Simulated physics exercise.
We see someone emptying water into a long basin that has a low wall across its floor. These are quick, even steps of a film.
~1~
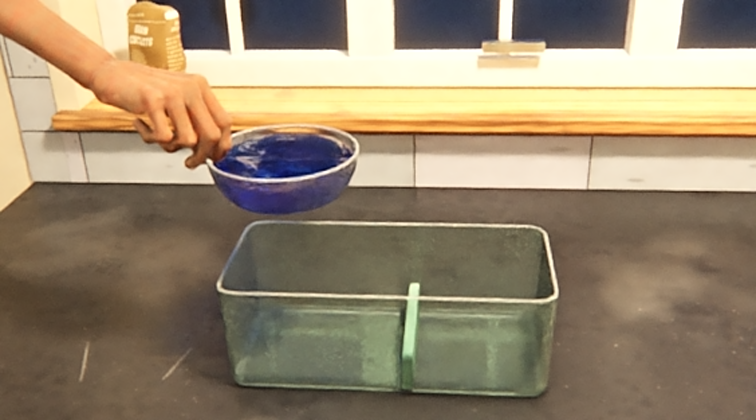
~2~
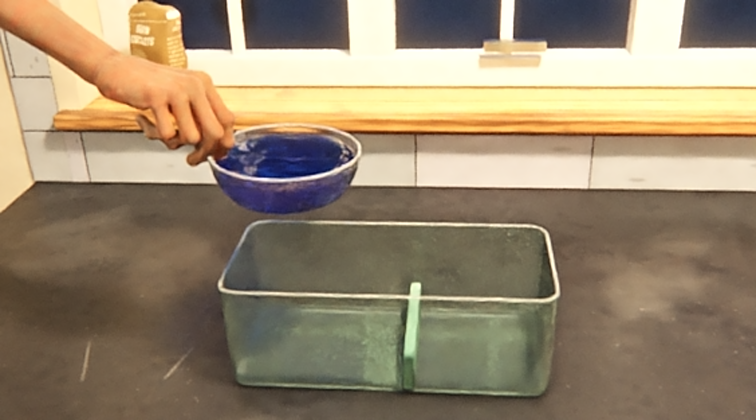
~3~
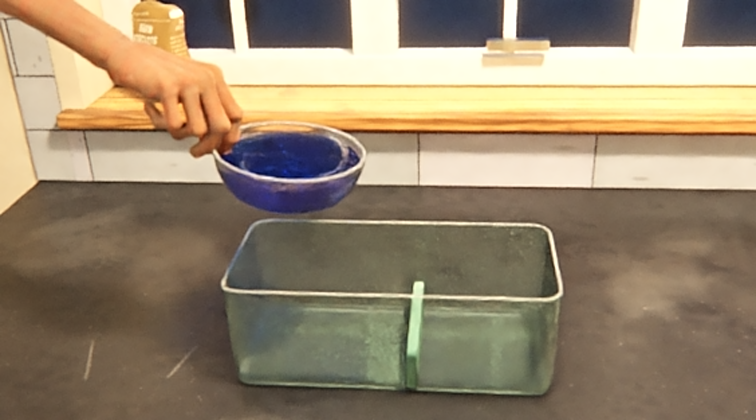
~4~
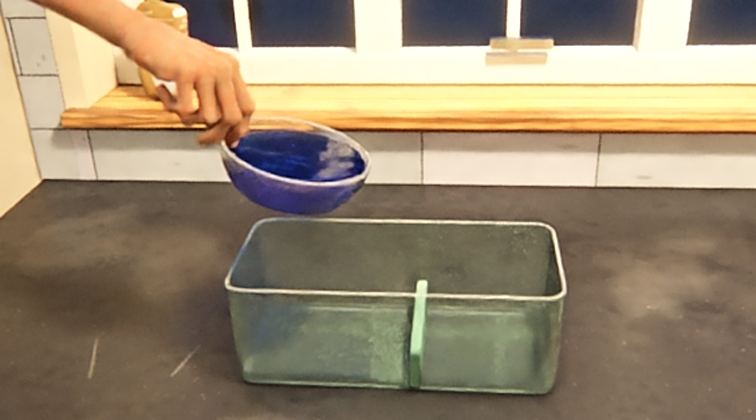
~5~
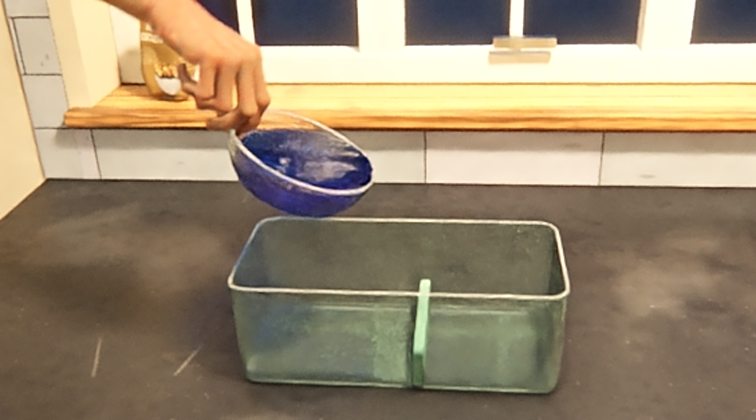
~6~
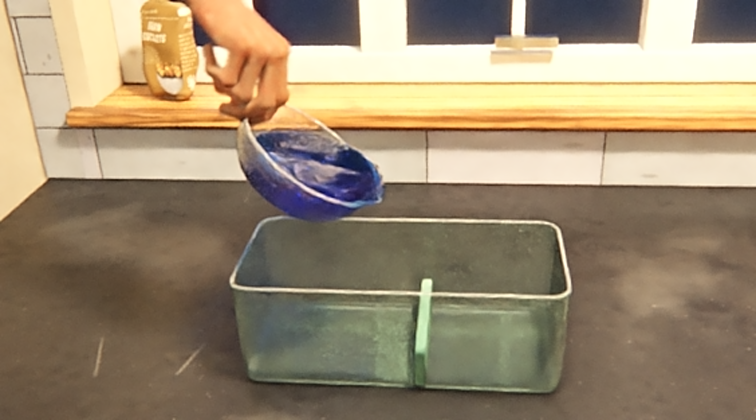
In the video, a hand holds a clear bowl of blue liquid above a long, greenish transparent basin with a low green divider, then gradually tilts the bowl to the right until the liquid reaches its lowered rim.
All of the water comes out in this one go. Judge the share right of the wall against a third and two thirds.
In the end under a third is right of the wall.
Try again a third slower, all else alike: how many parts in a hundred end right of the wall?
About 40 per cent.
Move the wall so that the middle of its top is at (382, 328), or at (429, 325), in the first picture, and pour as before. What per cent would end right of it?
About 60 and 20 per cent.
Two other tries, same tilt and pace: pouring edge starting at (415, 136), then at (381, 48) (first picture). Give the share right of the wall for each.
In turn 70 and 65 in a hundred.
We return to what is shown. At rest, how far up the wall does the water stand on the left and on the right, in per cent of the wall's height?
Left about 40, right about 10.
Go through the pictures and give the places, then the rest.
In the first frame, it leans 0°; its right rim is at (357, 153); the water meets the walls at (215, 156) and (355, 157); the long basin's rim runs from (234, 255) to (551, 262); the wall's top is at (411, 319).
In the second frame, it leans 2°; its right rim is at (359, 154); the water meets the walls at (217, 155) and (357, 158).
In the third frame, it leans 7°; its right rim is at (364, 160); the water meets the walls at (222, 150) and (361, 160).
In the fourth frame, it leans 15°; its right rim is at (369, 168); the water meets the walls at (228, 145) and (368, 164).
In the fifth frame, it leans 25°; its right rim is at (372, 180); the water meets the walls at (237, 142) and (359, 166); 3 per cent is over the edge.
In the sixth frame, it leans 38°; its right rim is at (370, 195); the water meets the walls at (244, 142) and (343, 169); 12 per cent is over the edge.
A moment on, the bowl is tipped right over and 2 per cent is still to pour, 74 is left of the wall and 16 right of it.
Next, the bowl is tipped right over and 0 per cent is still to pour, 74 is left of the wall and 20 right of it.
Then the bowl is tipped right over and 0 per cent is still to pour, 70 is left of the wall and 21 right of it.
Later the bowl is tipped right over and 0 per cent is still to pour, 71 is left of the wall and 21 right of it.
In the end 71 per cent lies left of the wall, 21 right of it and 9 outside.
